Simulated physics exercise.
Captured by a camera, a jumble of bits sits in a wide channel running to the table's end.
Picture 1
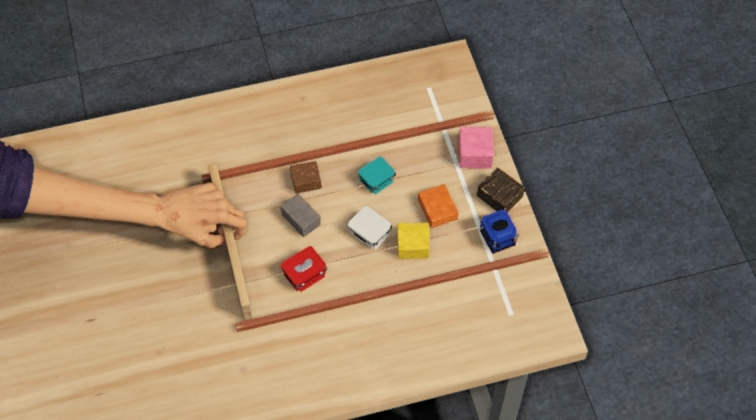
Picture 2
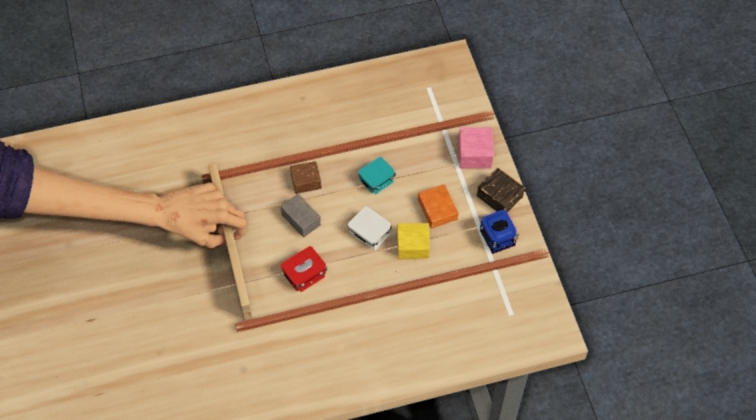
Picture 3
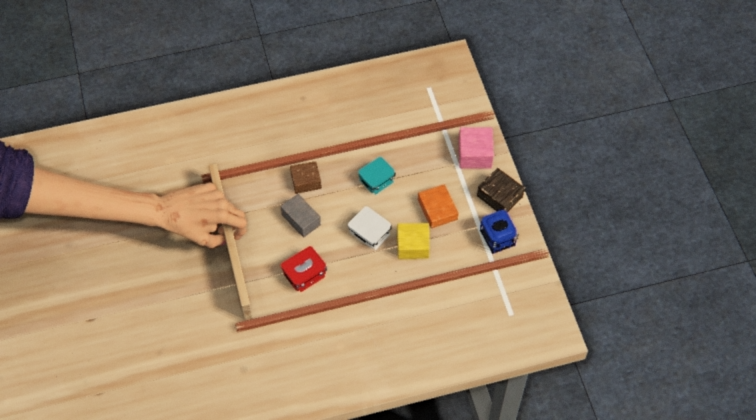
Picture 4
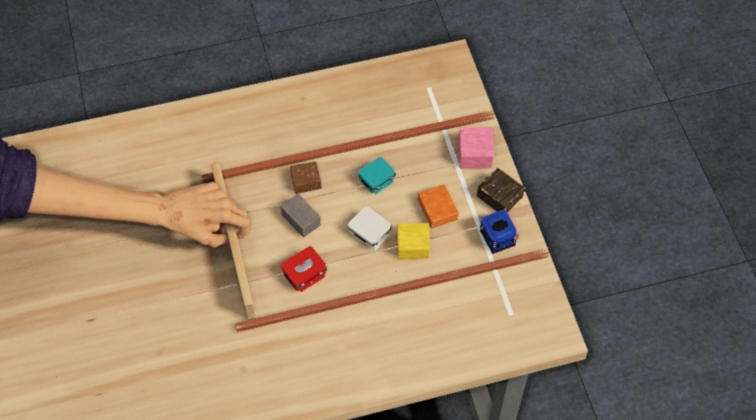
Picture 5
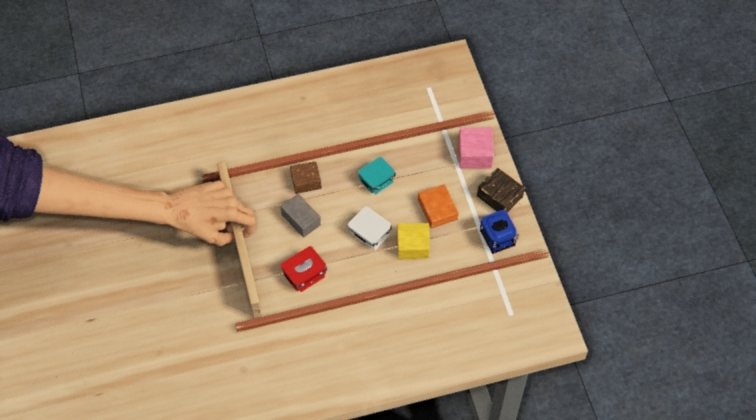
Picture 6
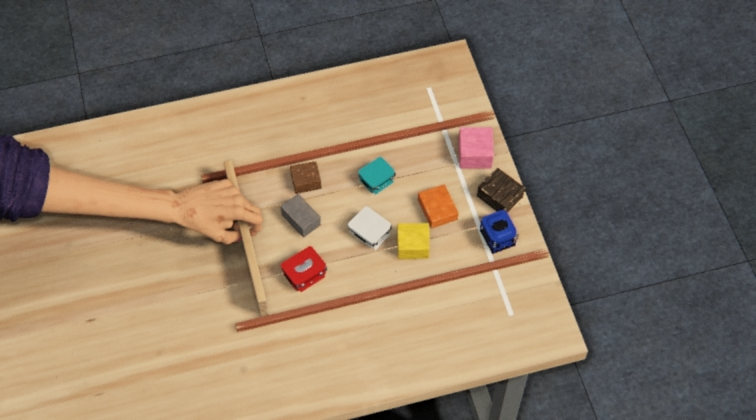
A hand slides a wooden board slightly right toward scattered colourful blocks between two reddish strips.
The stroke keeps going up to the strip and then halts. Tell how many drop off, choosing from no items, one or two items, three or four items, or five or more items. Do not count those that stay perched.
Lost three or four.
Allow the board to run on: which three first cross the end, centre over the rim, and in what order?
They are the blue case, then the black block, then the pink block.
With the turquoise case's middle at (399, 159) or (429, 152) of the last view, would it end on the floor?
First spot: Safe; second: Safe.
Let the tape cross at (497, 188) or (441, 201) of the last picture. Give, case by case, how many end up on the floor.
In order, 6 then 0.
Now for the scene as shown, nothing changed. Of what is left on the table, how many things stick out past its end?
I get 2.
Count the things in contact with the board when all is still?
The count is 4.
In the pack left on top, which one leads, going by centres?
The answer: The yellow block.
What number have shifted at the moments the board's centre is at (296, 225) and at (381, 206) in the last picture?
Moved so far: 2, then 7.
Soon after, none off yet; black block at rest near (501, 192); pink block at rest near (476, 148); blue case at rest near (499, 232).
In the end, the number that fall off is three or four; gone, blue case, pink block and black block.
